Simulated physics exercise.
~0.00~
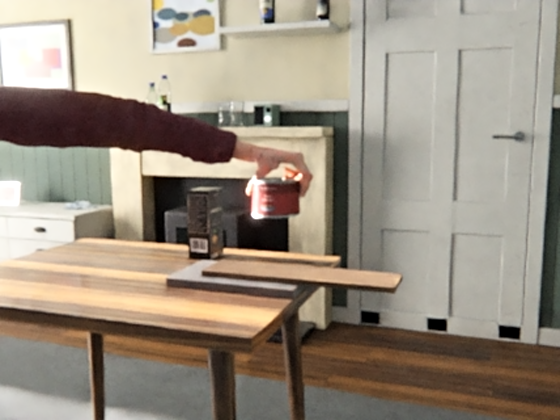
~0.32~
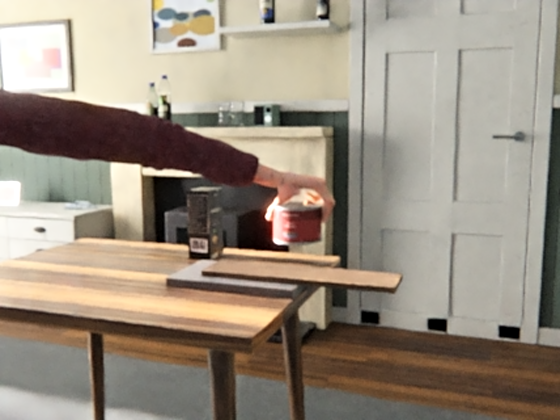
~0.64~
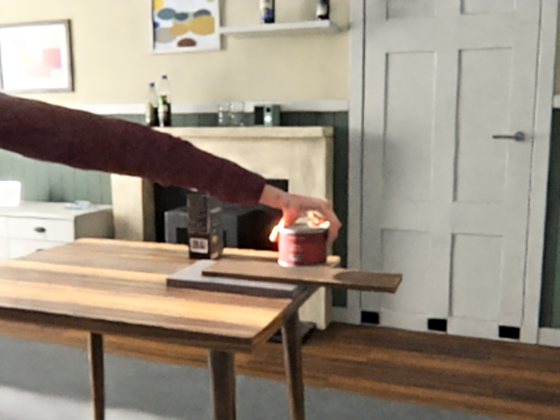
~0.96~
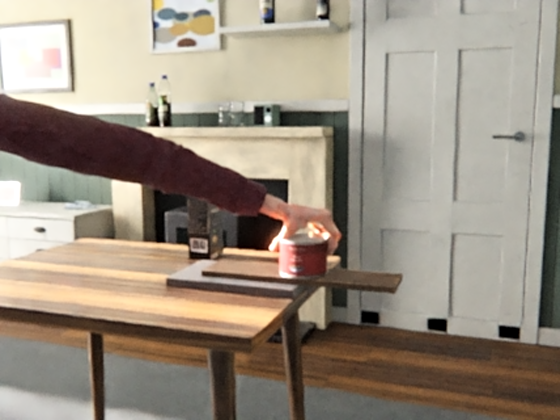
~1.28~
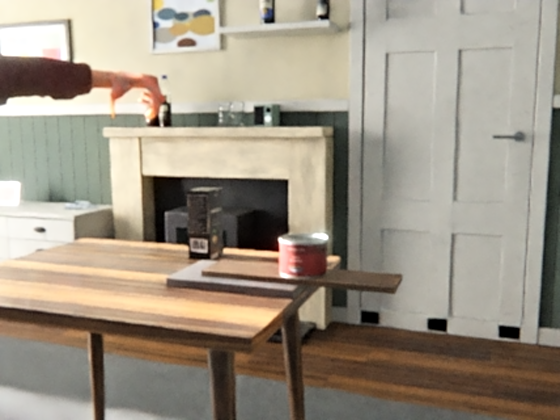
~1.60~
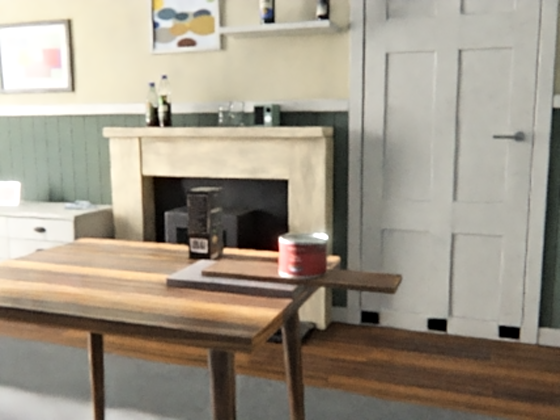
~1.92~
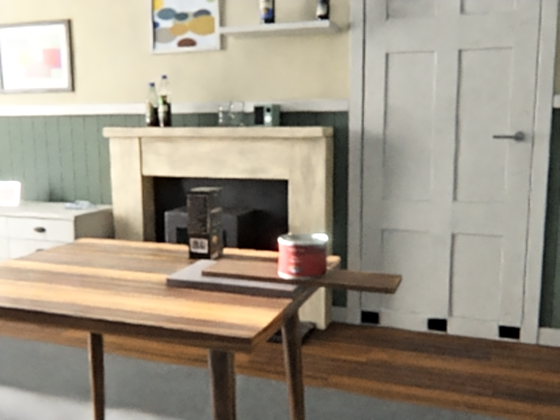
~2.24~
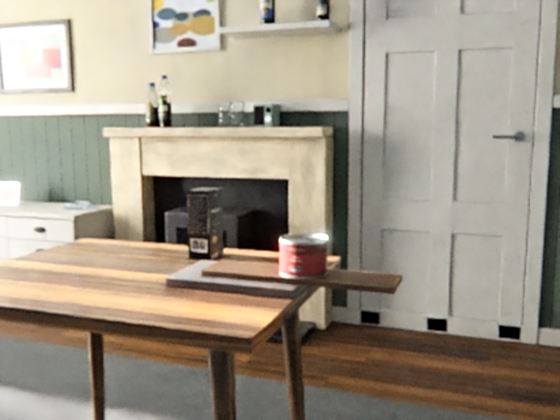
An arm in a dark red sleeve lowered a red tub onto a brown plank jutting past the right end of a wooden table, near a black carton, then let go and drew back left, and the plank stayed balanced with the tub on it.
